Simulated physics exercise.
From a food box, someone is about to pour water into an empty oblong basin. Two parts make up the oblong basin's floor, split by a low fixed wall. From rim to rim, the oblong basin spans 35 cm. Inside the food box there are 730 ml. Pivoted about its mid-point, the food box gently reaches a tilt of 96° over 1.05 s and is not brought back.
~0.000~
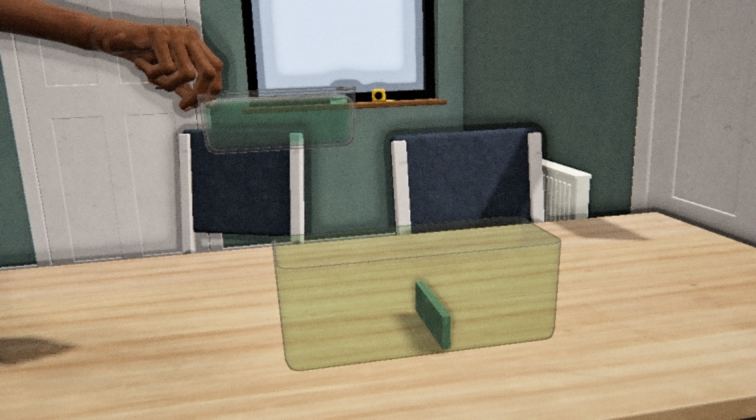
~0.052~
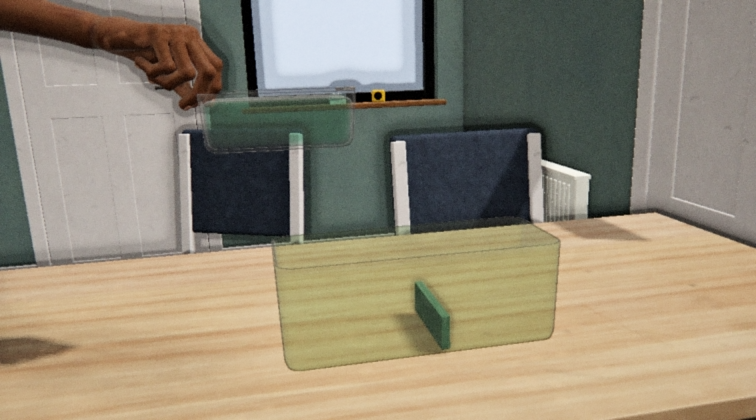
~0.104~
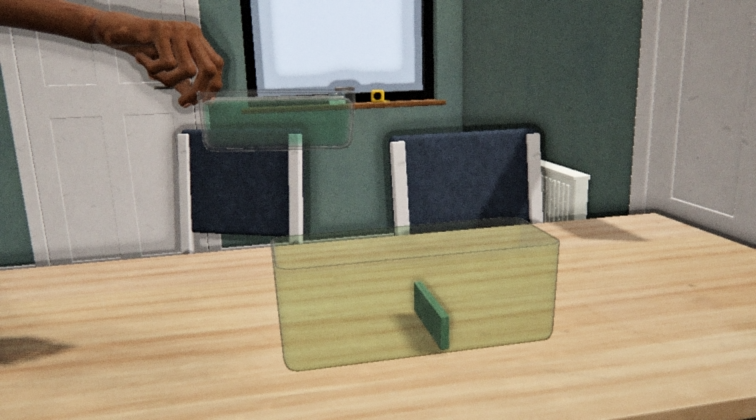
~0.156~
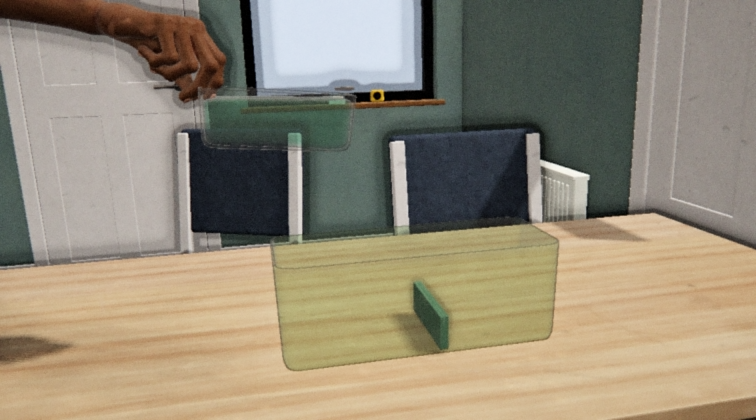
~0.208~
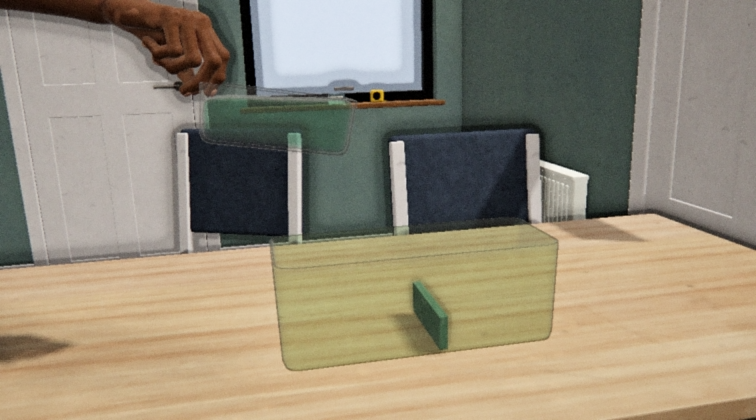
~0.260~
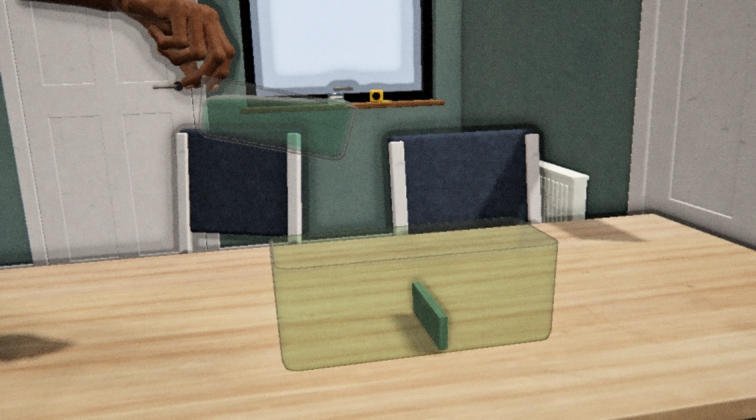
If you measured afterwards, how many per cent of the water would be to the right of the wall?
About 38 out of 100.
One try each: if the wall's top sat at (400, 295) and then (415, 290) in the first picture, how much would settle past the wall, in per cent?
Some 65 in a hundred, then some 55 in a hundred.
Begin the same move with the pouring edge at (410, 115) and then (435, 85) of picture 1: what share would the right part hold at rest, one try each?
Try 1: Approx. 70 %; try 2: Approx. 75 %.
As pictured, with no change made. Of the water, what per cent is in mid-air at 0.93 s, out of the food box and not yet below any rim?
Close to 4 %.
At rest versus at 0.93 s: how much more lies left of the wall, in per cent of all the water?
Difference: Approx. 10 %.
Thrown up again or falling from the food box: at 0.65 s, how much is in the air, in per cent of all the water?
It comes to about 48 percent.
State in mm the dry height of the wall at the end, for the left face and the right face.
30 mm left, 30 mm right.
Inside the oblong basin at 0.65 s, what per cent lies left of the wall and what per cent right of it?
14 per cent left and 9 right, roughly.
By 0.65 s the tilt is 65° and 29 per cent is still to pour, 13 is left of the wall and 9 right of it.
By 0.93 s the tilt is 93° and 7 per cent is still to pour, 43 is left of the wall and 38 right of it.
By 1.23 s the tilt is 96° and 1 per cent is still to pour, 51 is left of the wall and 38 right of it.
By 1.55 s the tilt is 96° and 0 per cent is still to pour, 53 is left of the wall and 38 right of it.
At rest 53 per cent lies left of the wall, 38 right of it and 10 outside.
